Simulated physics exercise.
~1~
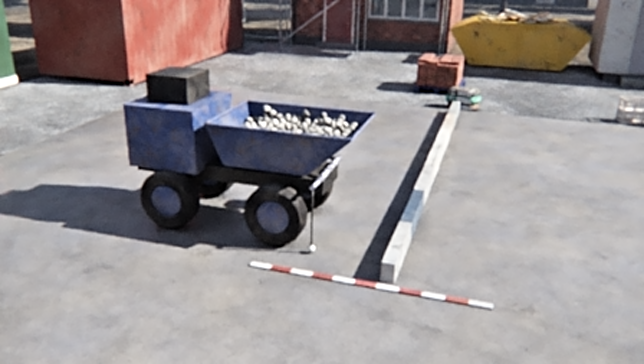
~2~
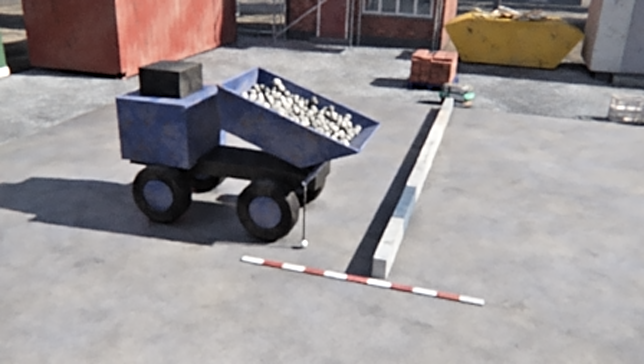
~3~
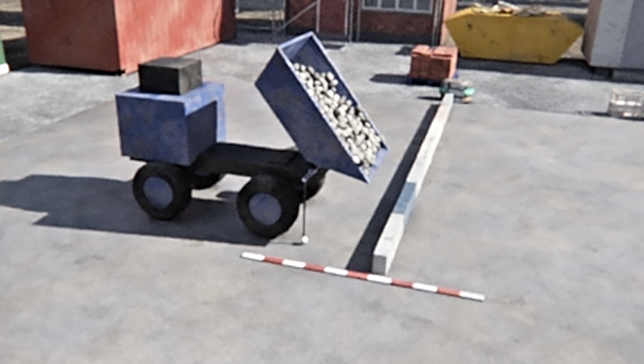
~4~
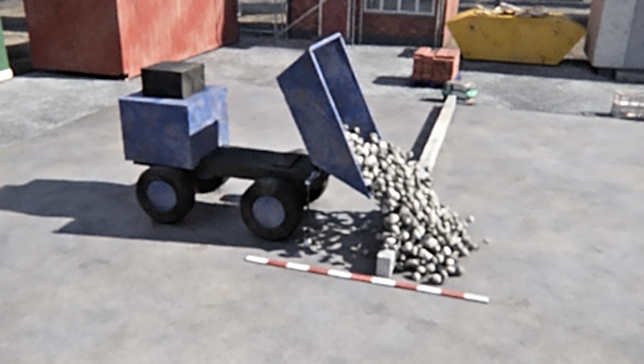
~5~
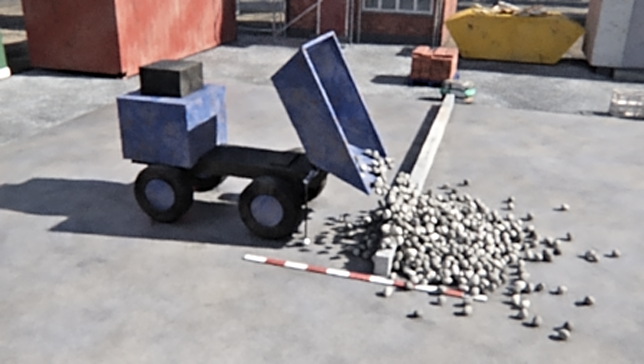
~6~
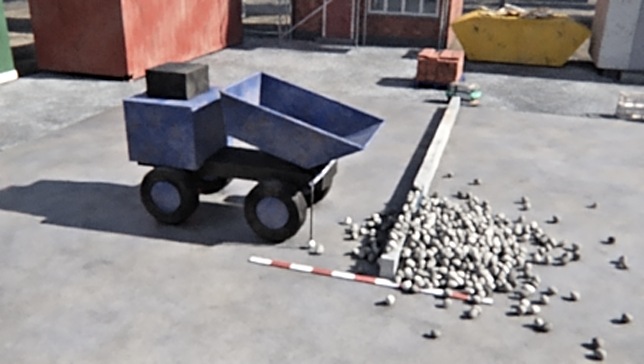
On a sunlit grey building yard, seen from slightly above by a gently swaying camera, a blue dumper with black wheels stands left of centre, its skip full of pale rounded stones. A long pale kerb lies to its right, with a red and white banded pole on the ground in front and red and yellow containers behind. The skip tilts steeply to the right, and the stones pour out in a heap against and over the kerb. It then lowers most of the way, empty, leaving most stones beyond the kerb, some scattered farther right, and a few on the near side.
